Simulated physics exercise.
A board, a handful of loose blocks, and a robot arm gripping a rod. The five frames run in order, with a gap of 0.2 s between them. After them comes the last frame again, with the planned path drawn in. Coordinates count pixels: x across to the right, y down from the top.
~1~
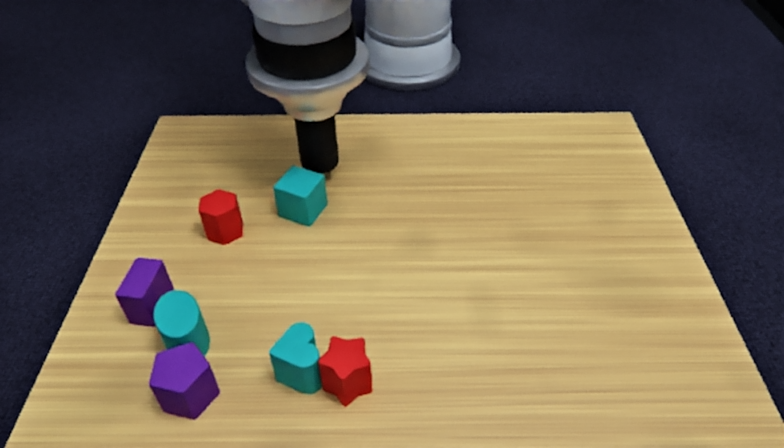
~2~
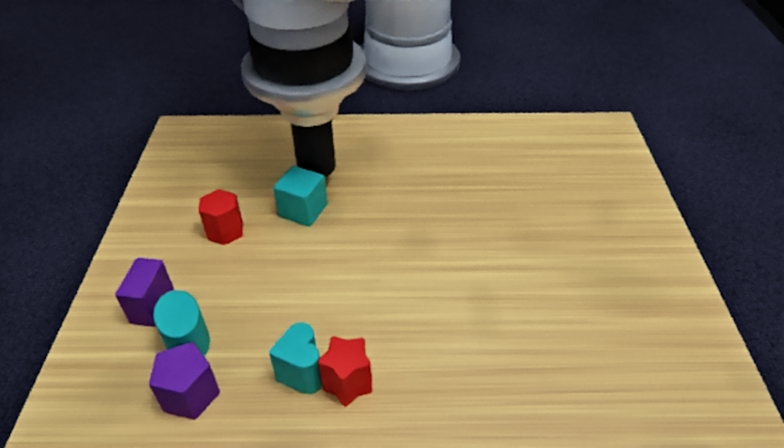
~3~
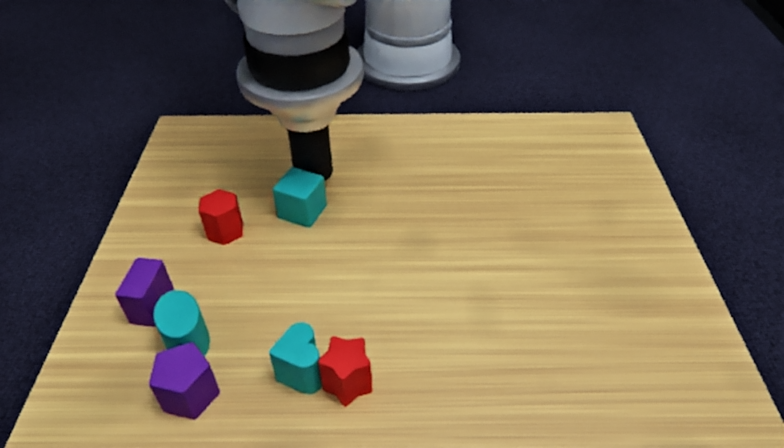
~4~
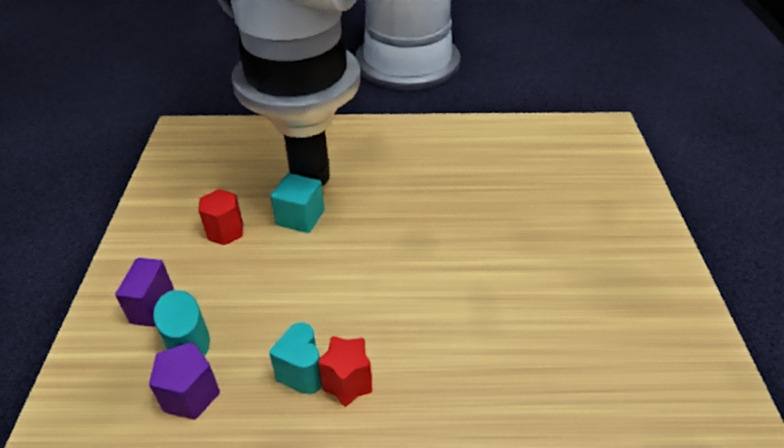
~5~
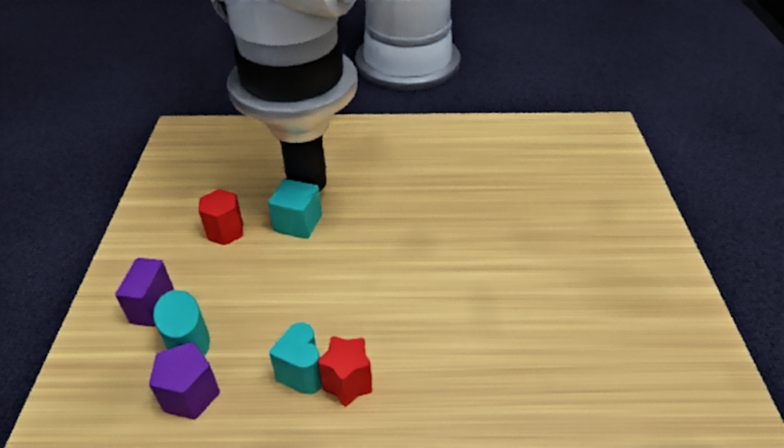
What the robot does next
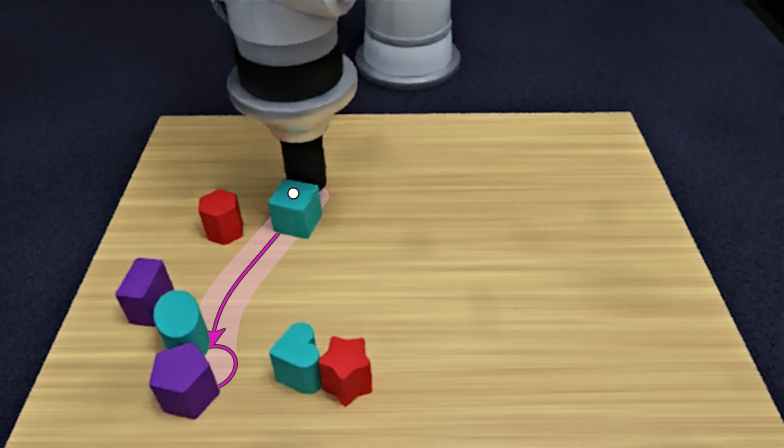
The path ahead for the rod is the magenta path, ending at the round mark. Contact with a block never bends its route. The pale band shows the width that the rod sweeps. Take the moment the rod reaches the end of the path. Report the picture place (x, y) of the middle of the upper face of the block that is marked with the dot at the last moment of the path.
I'd say the block that is marked with the dot ends with its top centre at (267, 270).
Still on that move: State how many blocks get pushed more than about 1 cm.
This push will displace three or more blocks.
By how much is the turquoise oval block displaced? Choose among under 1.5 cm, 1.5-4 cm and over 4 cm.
It's set to move 1.5-4 cm.
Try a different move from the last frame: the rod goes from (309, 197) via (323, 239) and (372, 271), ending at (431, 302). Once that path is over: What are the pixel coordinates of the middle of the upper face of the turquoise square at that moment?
I'd guess (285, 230).
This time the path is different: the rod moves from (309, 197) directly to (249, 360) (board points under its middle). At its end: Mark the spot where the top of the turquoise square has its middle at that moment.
The spot you're after is about (233, 377) in the image.
Drawn move, from (309, 197) via (271, 243) and (227, 297), ending at (210, 367); the dot is on the turquoise square.
On the path given first. One third of the way, rod (267, 230); turquoise square (269, 244), turned 40° anticlockwise.
Two thirds of the way, rod (223, 284); turquoise square (267, 270), turned 85° anticlockwise.
At the end, rod (205, 355); turquoise oval block (150, 333); purple pentagon (171, 388); red six-sided block still; turquoise square (267, 270), turned 85° anticlockwise.
